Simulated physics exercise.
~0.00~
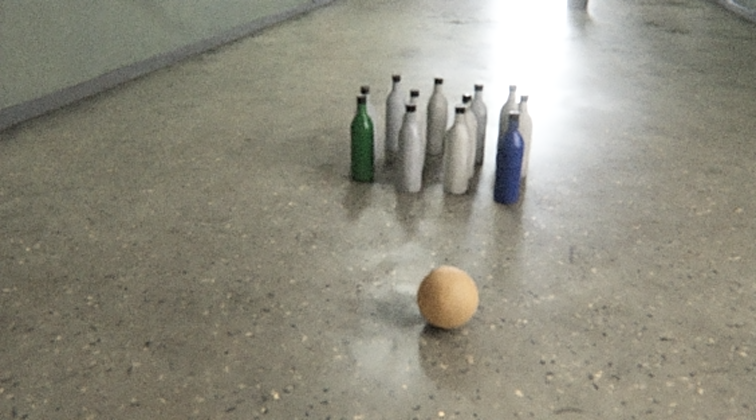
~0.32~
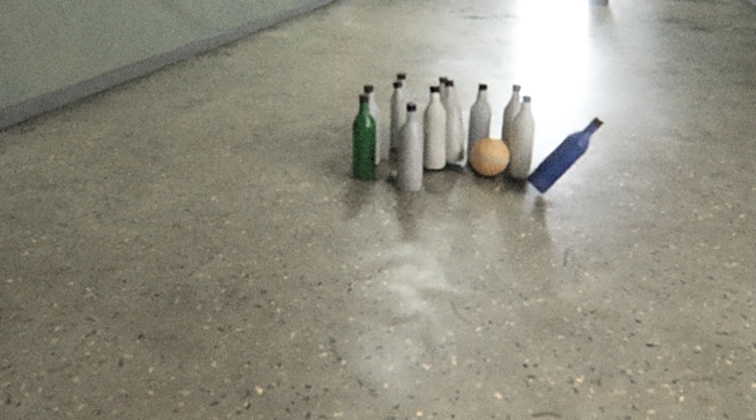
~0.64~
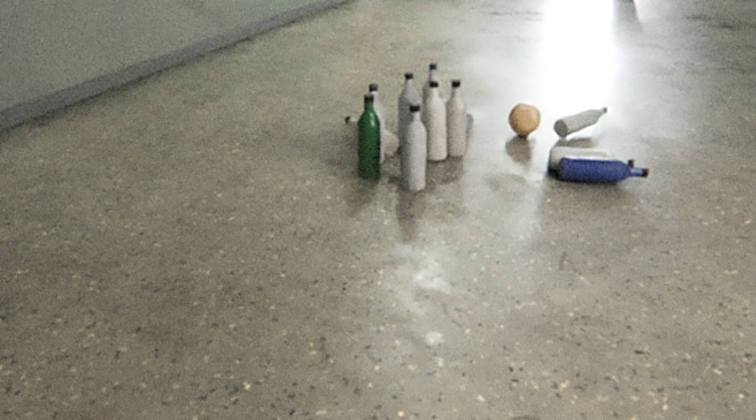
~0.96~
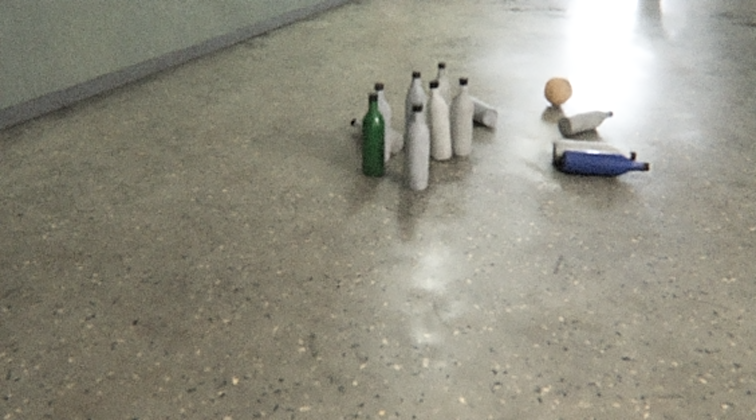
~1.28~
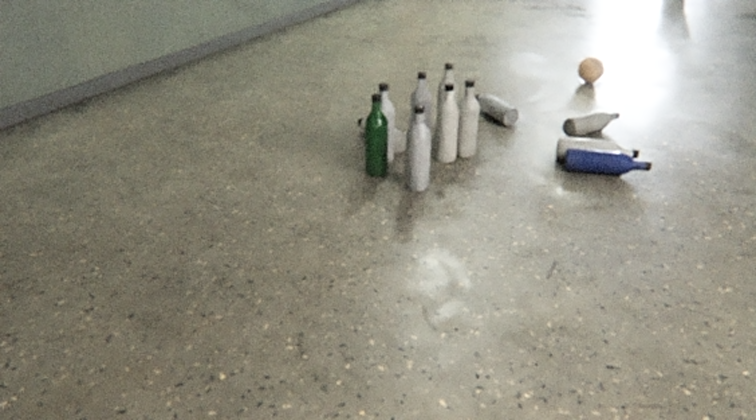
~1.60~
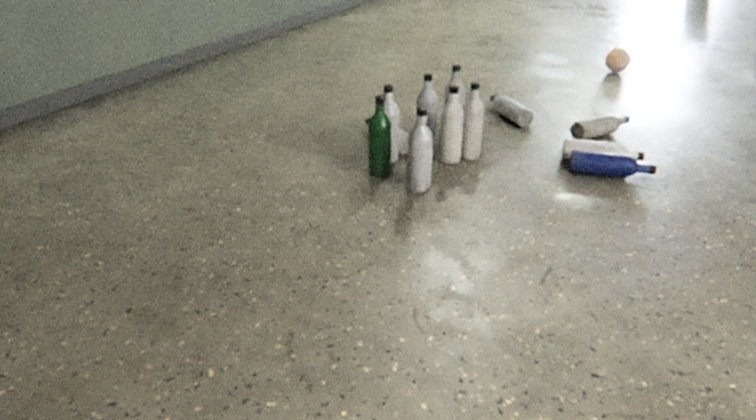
A wooden ball knocks over the blue bottle and several others, then rolls away behind them.
